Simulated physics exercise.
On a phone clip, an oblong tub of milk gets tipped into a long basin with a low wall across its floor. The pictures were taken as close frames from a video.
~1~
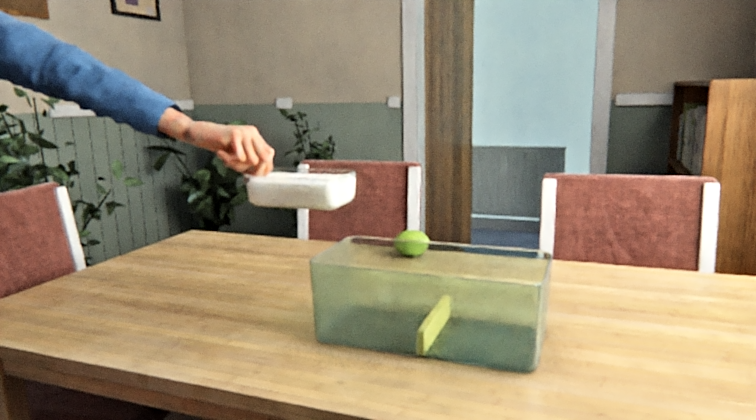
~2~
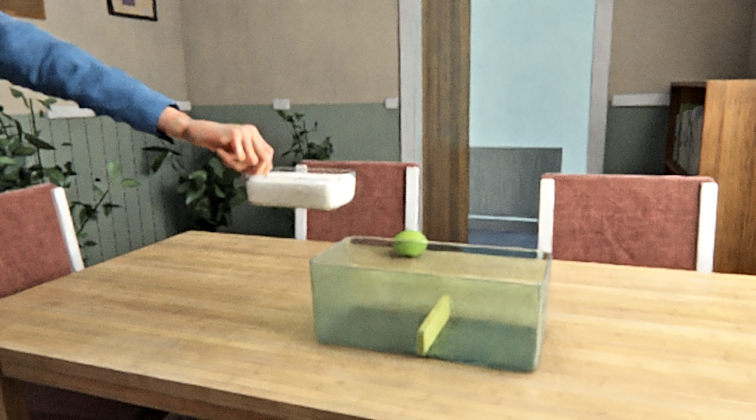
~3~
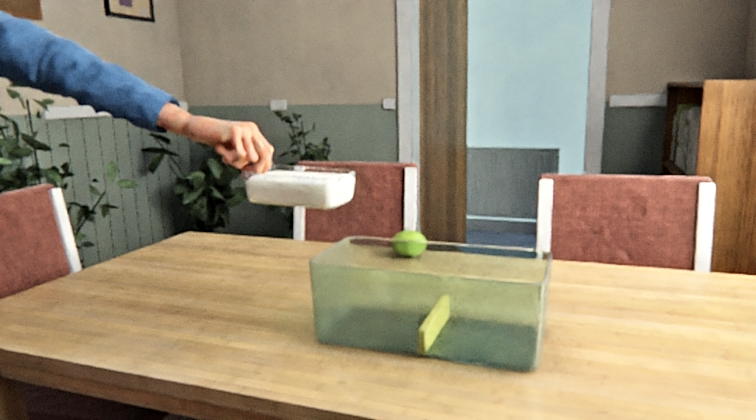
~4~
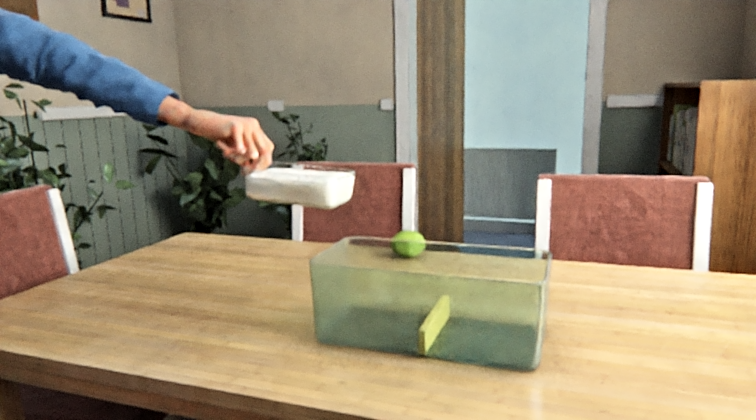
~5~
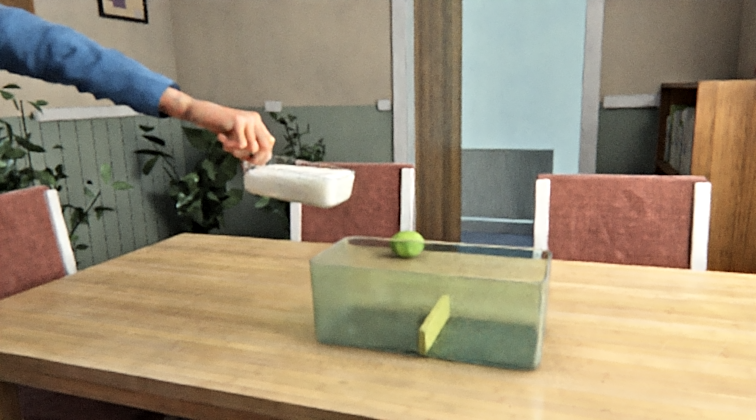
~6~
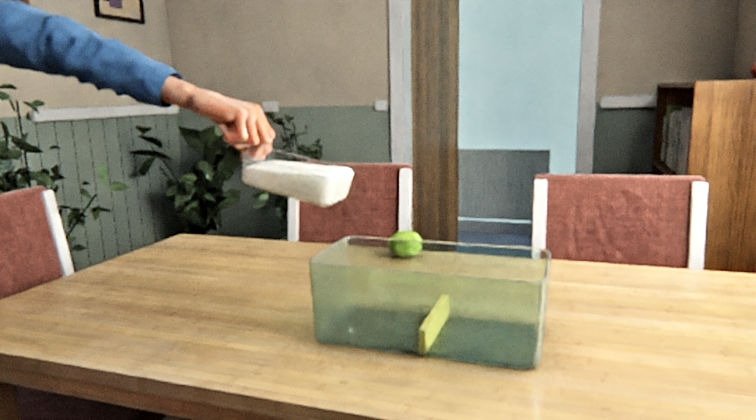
The footage shows a hand in a blue sleeve holding a white oblong tub above a clear basin on a wooden table, a green ball at its rim, then slowly tilting the tub slightly down to the right.
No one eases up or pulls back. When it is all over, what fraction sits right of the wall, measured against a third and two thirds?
The share right of the wall does not reach a third.
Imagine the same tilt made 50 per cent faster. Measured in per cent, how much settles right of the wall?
Close to 45 in a hundred.
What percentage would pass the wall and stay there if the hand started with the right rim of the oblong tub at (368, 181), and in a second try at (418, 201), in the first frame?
Estimate: 65 per cent, then 90 per cent.
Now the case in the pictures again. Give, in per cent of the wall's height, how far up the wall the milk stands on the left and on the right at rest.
The left reads 50 in a hundred and the right 10 in a hundred.
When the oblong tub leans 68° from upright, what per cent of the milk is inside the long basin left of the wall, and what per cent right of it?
Left part close to 30 in a hundred, right part close to 0.
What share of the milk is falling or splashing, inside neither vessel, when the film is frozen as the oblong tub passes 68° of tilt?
Estimate: Some 50 per cent.
A moment on, the oblong tub is tipped part way and 17 per cent is still to pour, 31 is left of the wall and 0 right of it.
Next, the oblong tub is tipped right over and 2 per cent is still to pour, 79 is left of the wall and 14 right of it.
Then the oblong tub is tipped right over and 0 per cent is still to pour, 83 is left of the wall and 16 right of it.
Later the oblong tub is tipped right over and 0 per cent is still to pour, 82 is left of the wall and 17 right of it.
In the end 82 per cent lies left of the wall, 17 right of it and 1 outside.
